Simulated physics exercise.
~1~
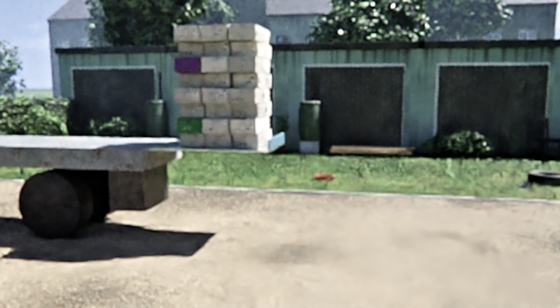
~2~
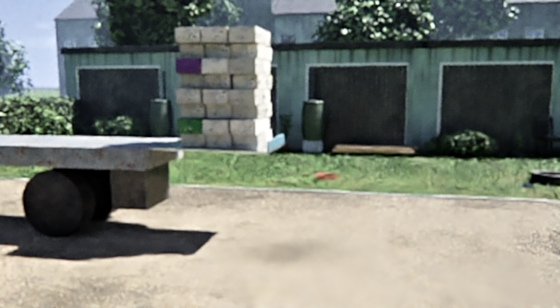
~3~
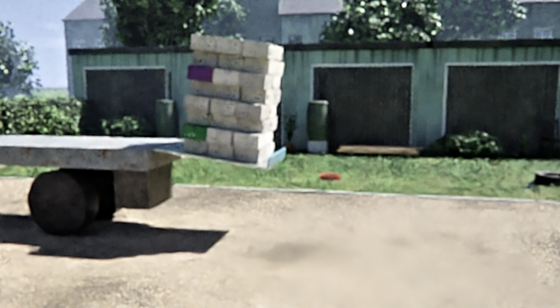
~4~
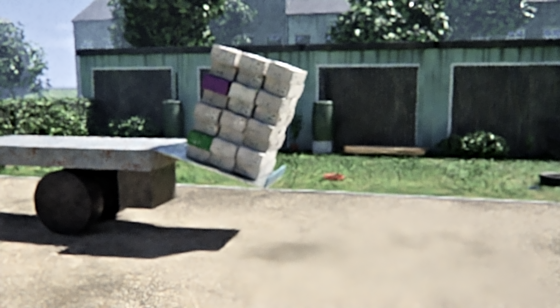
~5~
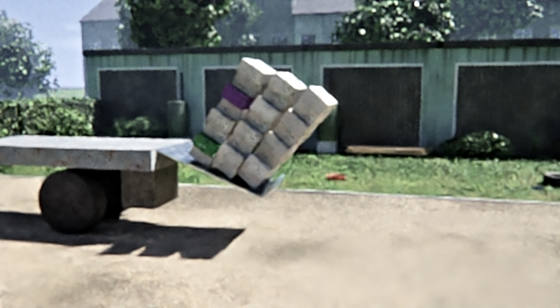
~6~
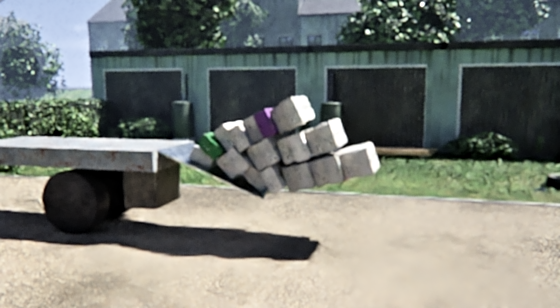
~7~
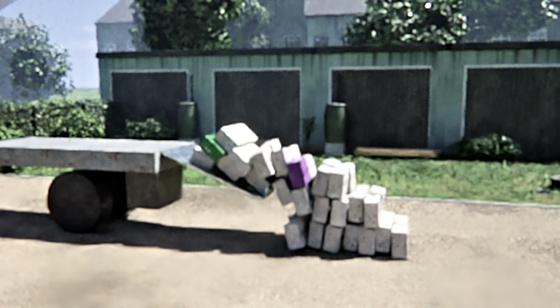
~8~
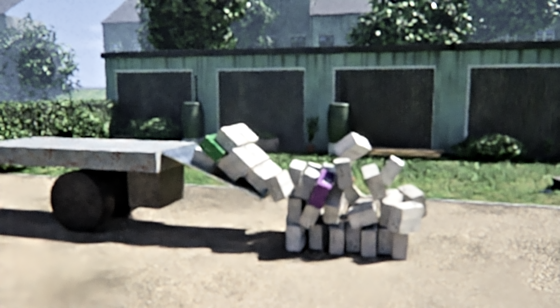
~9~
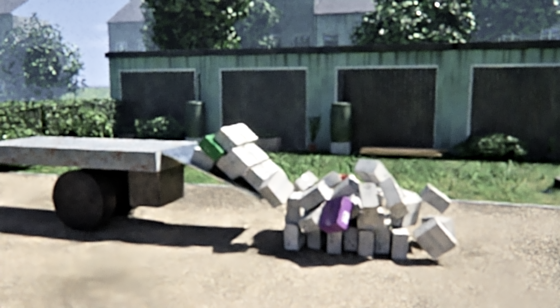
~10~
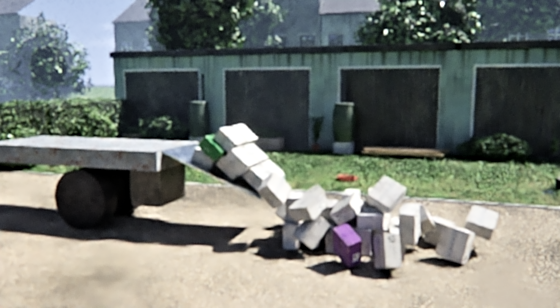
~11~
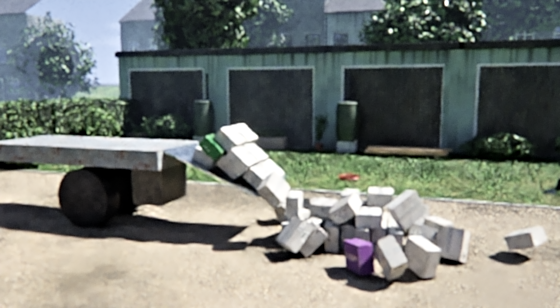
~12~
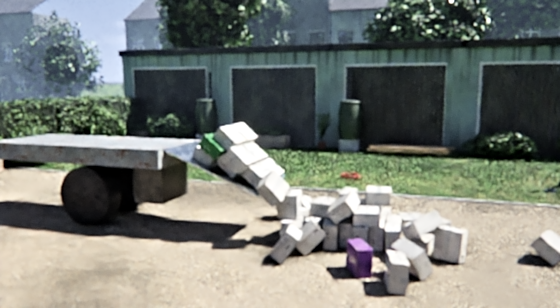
The clip opens on a tall stack of pale parcels, one purple and one green among them, standing on a flap at the end of a flat-bed, with green garages behind. The flap dips down to the right, and the whole stack leans with it. The upper parcels tip further and topple to the right, spilling onto the ground in a jumbled heap. Several tumble outward, and one slides away to the right. At the end most parcels, including the purple one, lie scattered on the ground, while the green one stays among a few on the sloping flap.
